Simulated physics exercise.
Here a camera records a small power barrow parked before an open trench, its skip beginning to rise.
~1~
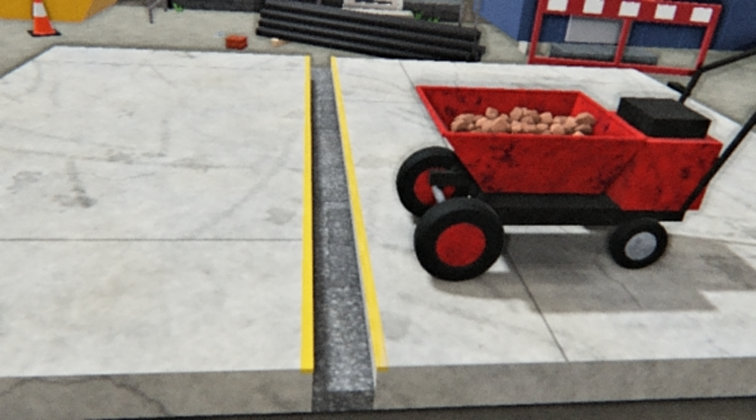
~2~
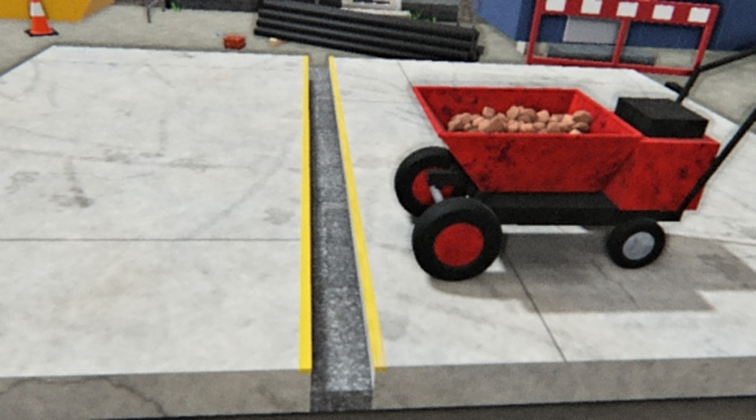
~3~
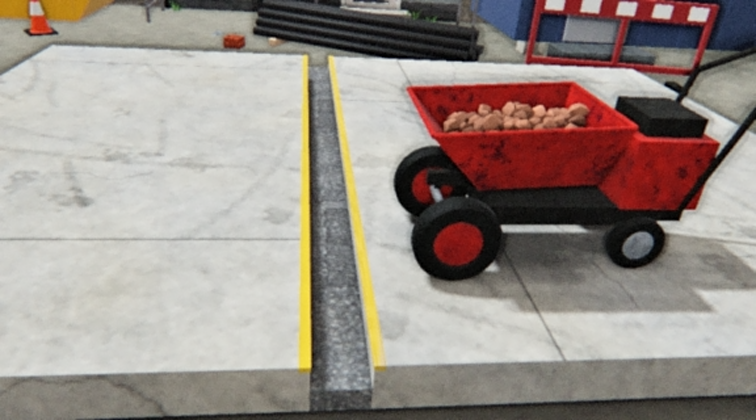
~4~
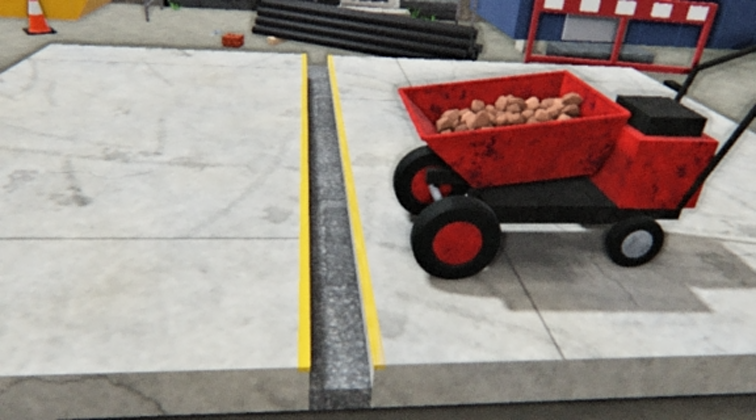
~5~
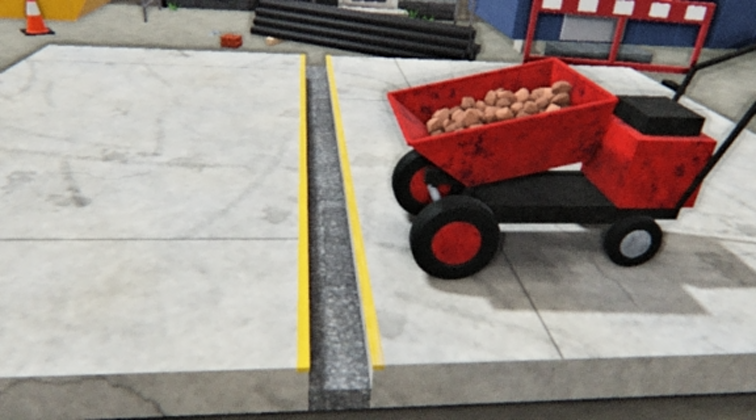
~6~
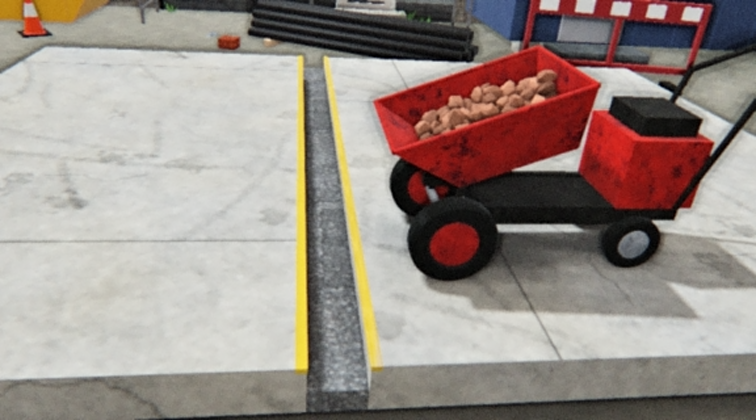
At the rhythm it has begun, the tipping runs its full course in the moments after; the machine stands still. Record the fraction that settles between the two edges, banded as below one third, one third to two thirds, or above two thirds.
Fraction between edges: One third to two thirds.
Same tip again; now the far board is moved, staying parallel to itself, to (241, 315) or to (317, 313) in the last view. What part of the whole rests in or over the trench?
First one: 100 per cent; second one: 20 per cent.
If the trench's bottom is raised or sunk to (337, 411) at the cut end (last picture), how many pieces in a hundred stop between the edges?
It works out to some 50 percent.
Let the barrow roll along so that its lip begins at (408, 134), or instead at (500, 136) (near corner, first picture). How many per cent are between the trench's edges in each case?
First try: Some 0 %; second try: 70 %.
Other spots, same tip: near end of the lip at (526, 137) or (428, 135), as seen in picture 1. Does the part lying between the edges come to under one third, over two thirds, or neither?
First one to two thirds, then under a third.
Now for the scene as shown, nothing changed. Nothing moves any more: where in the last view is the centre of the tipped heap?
Resting centre, last frame: Roughly (308, 244).
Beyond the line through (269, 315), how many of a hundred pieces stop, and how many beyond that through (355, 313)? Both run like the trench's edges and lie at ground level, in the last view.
Around 30 in a hundred for the first, 100 in a hundred for the second.
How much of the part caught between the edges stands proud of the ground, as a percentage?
About 25 per cent.
Shortly afterwards, skip tipped steeply; the whole lot in the skip.
Next, skip tipped right over; near two thirds in the skip; a little in or heaped over the trench; near a quarter beyond it.
Some moments later, skip tipped right over; only a few in the skip; near half in or heaped over the trench; near half beyond it.
In the end, skip tipped right over; only a few in the skip; near half in or heaped over the trench; near half beyond it.
